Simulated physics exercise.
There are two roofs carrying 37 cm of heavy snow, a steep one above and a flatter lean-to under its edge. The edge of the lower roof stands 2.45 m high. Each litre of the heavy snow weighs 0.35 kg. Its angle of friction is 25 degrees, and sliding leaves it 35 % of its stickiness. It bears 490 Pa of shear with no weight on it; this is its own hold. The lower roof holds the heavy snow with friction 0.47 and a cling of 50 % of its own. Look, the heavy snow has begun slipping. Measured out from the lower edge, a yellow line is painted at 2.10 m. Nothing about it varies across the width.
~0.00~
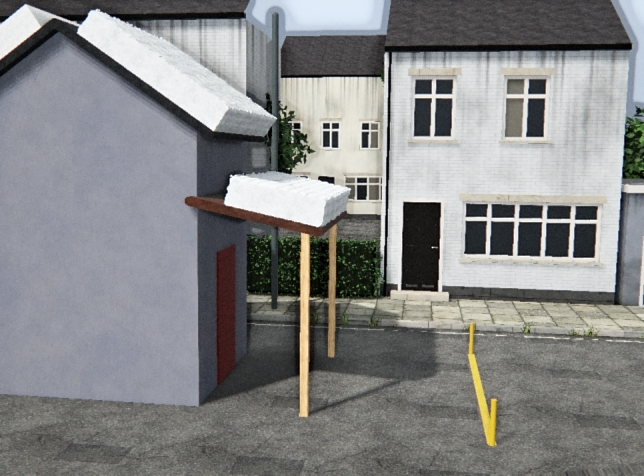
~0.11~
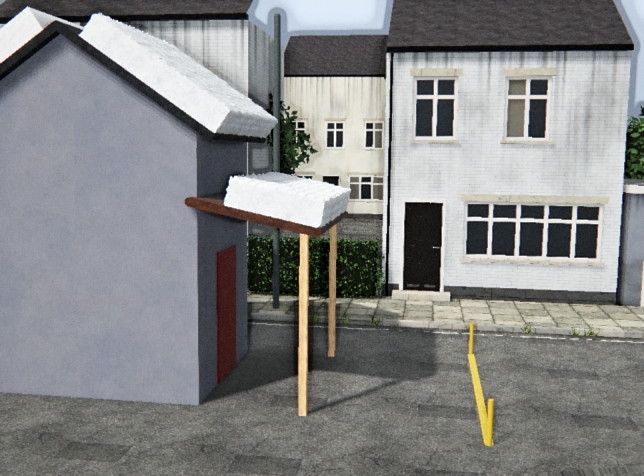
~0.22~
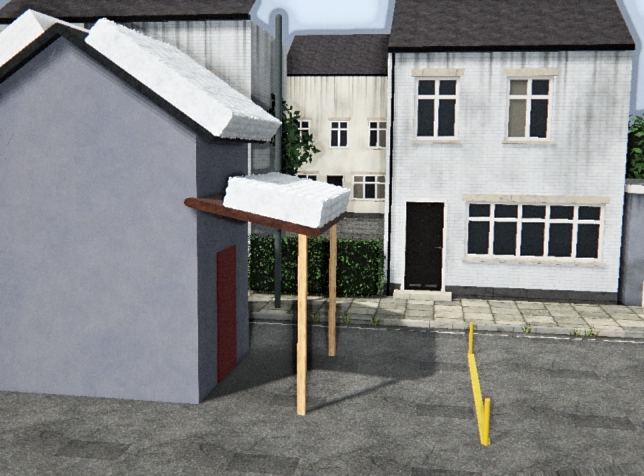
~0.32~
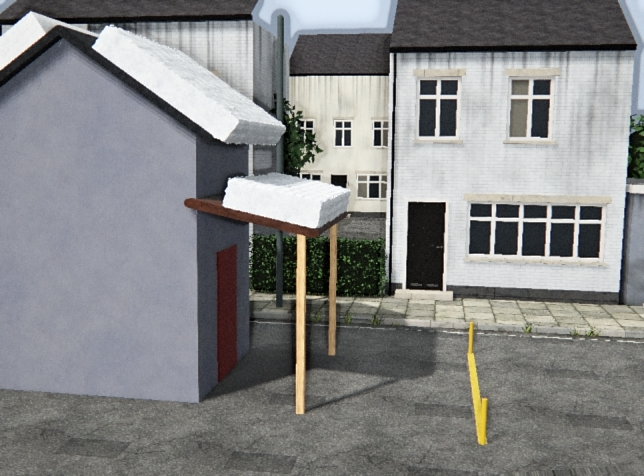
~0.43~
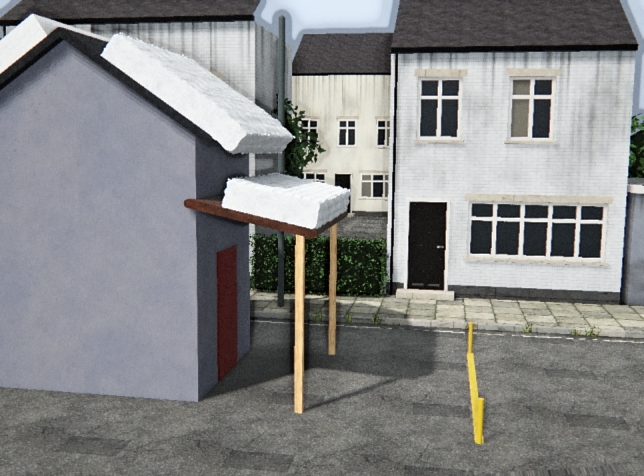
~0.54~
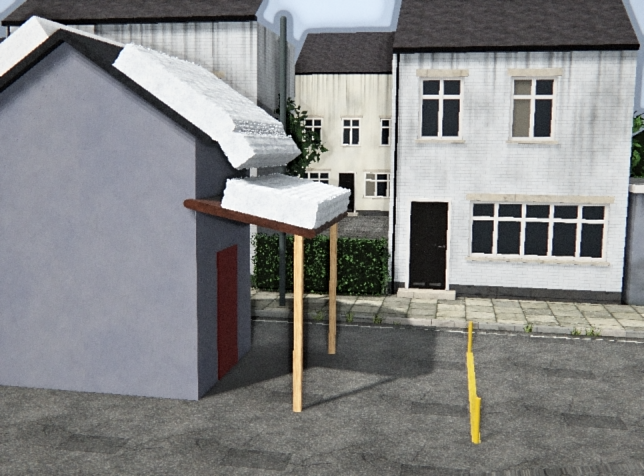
Thick snow sliding down a grey building's steep roof, edging out over a snow-covered lean-to on wooden posts and starting to crack.
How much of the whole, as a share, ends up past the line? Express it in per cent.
Something like 22 per cent.
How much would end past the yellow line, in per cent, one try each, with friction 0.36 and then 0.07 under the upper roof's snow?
One try each gives 12 % and then 30 %.
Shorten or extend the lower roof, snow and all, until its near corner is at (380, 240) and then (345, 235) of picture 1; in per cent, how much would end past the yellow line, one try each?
Close to 8 % on the first try, close to 16 % on the next.
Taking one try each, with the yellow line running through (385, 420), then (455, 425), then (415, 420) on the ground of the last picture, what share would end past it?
Respectively about 50 in a hundred, 30 in a hundred and 40 in a hundred.
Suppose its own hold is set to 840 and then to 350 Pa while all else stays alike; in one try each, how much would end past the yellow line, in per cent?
Going in order, it's 12 % and then 30 %.
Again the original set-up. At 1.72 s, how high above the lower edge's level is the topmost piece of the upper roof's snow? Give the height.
Roughly 0.6 m.
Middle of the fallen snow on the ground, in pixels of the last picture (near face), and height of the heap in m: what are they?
Middle around (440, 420); height roughly 0.4 m.
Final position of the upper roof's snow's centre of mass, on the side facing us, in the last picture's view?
Somewhere about (422, 367), I'd say.
After 1.08 s, none is below the lower edge and 0 % is past the line.
After 1.72 s, 47 % is below the lower edge and 0 % is past the line.
After 2.36 s, 66 % is below the lower edge and 22 % is past the line.
After 3.00 s, 67 % is below the lower edge and 22 % is past the line.
After 3.30 s, 67 % is below the lower edge and 22 % is past the line.
